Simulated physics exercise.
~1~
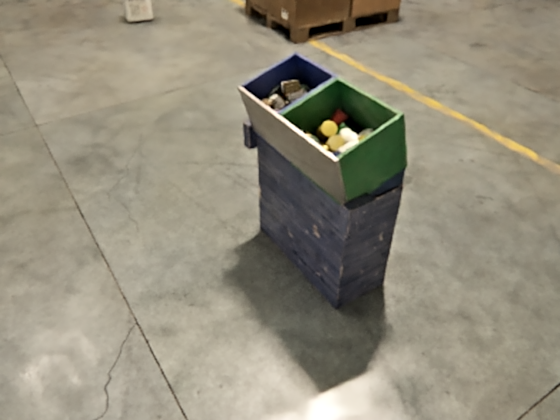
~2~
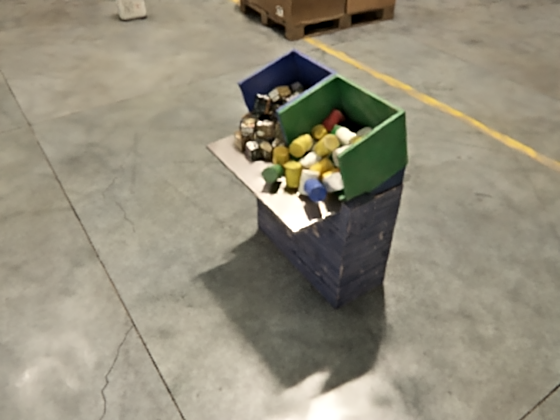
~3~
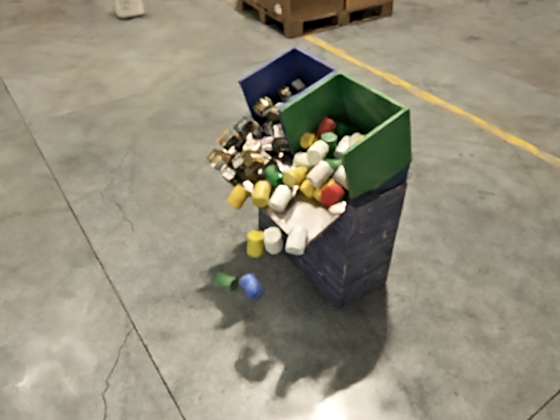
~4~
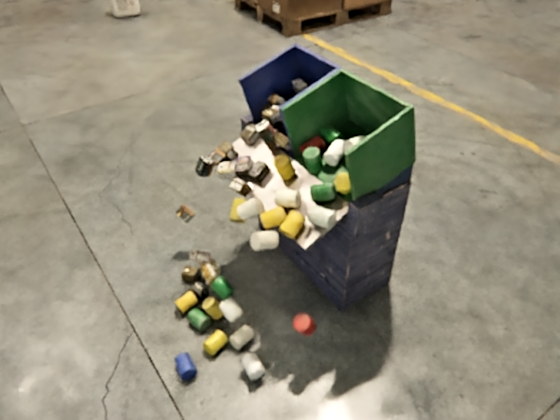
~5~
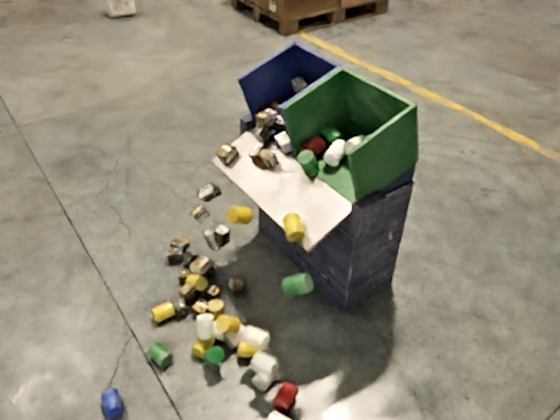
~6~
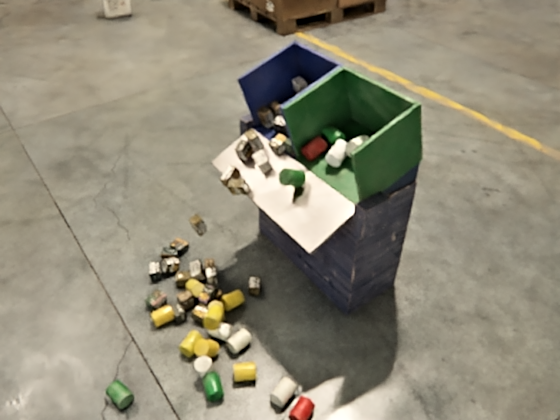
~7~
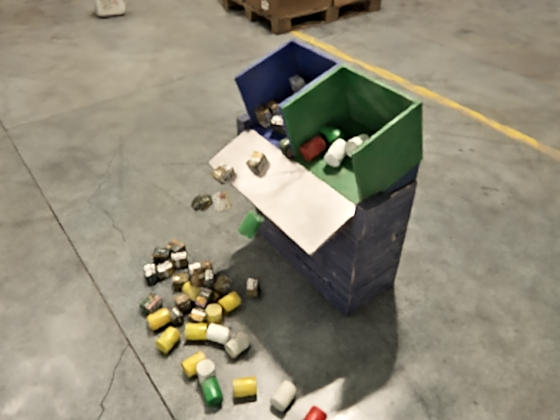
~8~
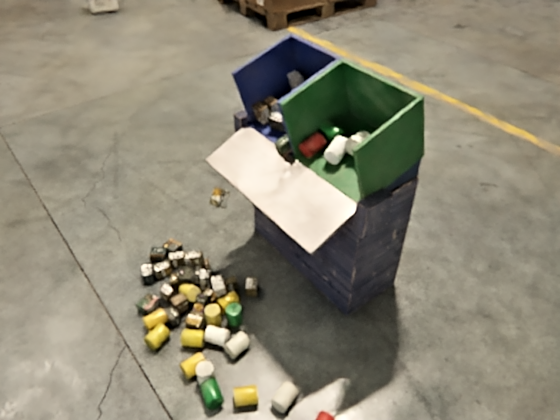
On a concrete floor, jars and cartons spill from two chutes, leaving some inside.
